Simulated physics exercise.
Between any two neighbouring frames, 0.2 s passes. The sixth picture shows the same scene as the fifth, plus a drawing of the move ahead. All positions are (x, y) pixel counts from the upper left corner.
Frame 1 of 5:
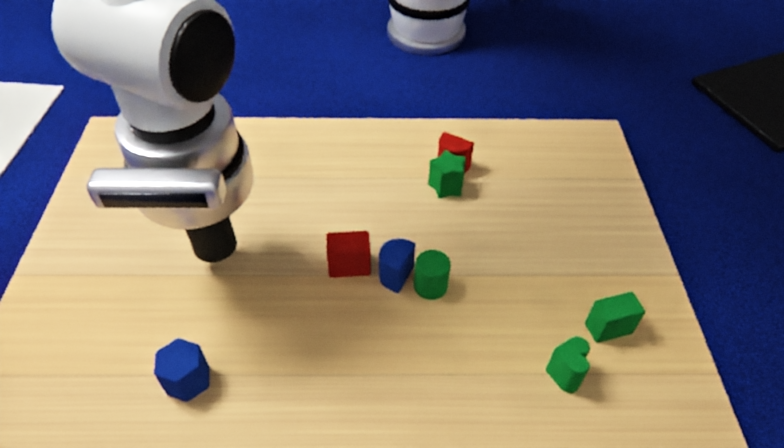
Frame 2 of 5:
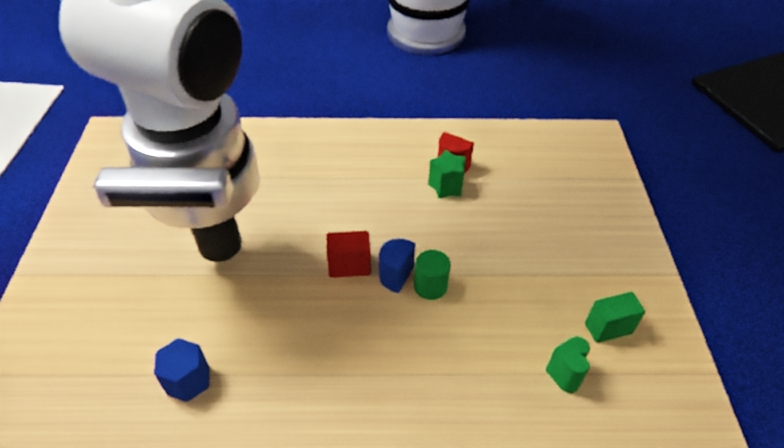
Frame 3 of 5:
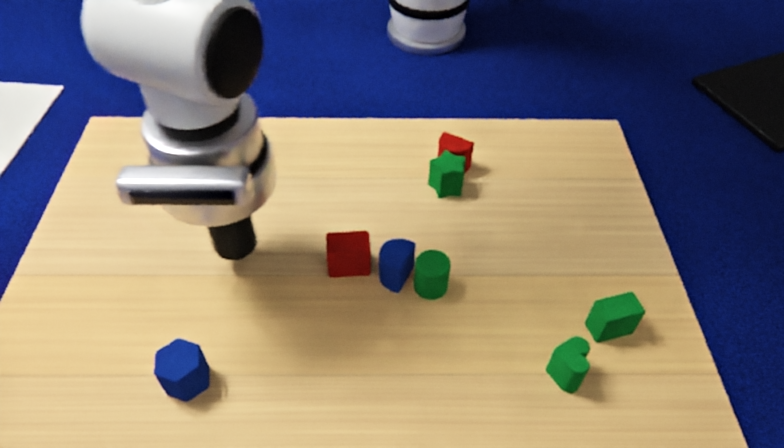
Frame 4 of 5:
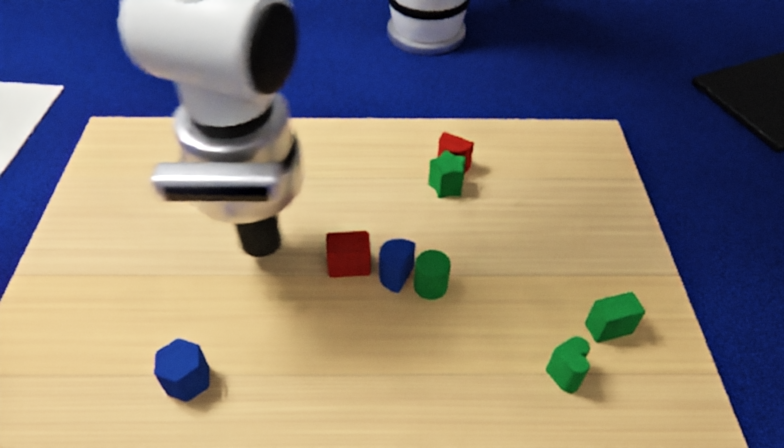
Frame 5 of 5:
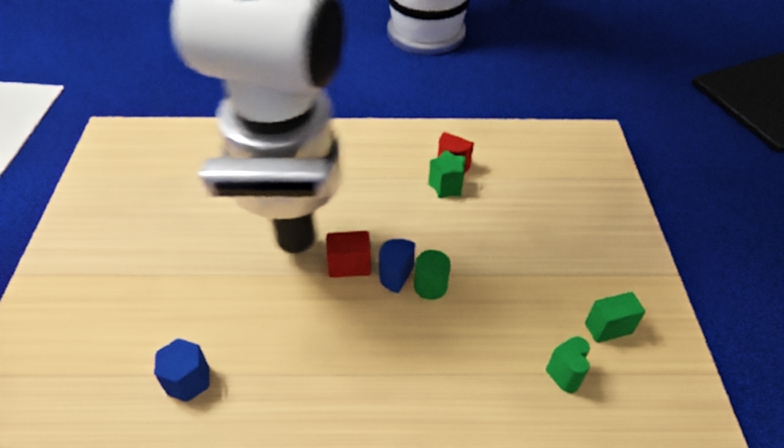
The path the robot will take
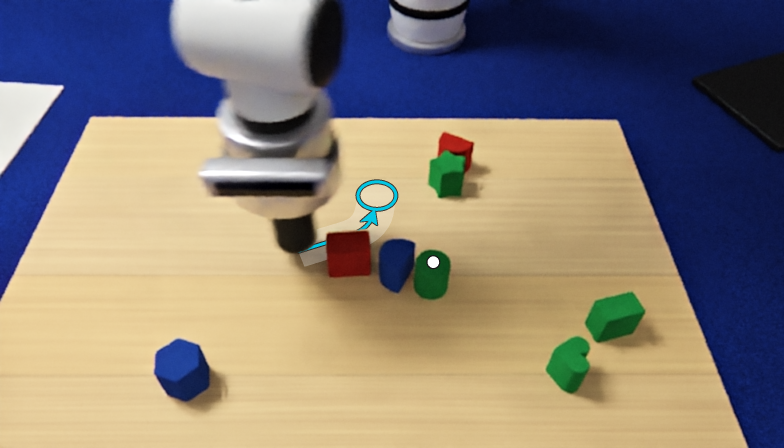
White robot arm with a black peg sliding rightward over a wooden board, closing in beside a stationary red block.
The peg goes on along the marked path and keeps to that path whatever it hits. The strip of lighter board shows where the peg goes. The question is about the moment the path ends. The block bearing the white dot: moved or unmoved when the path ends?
It sits in its place.
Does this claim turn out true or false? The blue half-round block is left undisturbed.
False.
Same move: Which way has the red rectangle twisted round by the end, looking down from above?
It spins with the clock.
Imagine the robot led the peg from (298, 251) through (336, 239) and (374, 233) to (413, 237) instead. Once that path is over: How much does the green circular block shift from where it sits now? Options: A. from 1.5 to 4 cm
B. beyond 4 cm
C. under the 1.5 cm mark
C (under the 1.5 cm mark)
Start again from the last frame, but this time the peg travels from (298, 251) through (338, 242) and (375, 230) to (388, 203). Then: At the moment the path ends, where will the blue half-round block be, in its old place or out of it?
The blue half-round block is moved.
The drawn path runs from (298, 251) through (337, 240) and (369, 223) to (377, 195); the dot is on the green circular block.
What follows on the original path. One third of the way, peg (336, 225); red rectangle (363, 242), turned 35° clockwise; blue half-round block (399, 253).
Two thirds of the way, peg (369, 208); red rectangle (369, 239), turned 65° clockwise; blue half-round block (404, 258), turned 15° anticlockwise.
At the end, peg (377, 181); red rectangle (369, 239), turned 65° clockwise; blue half-round block (404, 258), turned 15° anticlockwise; green circular block not moved.
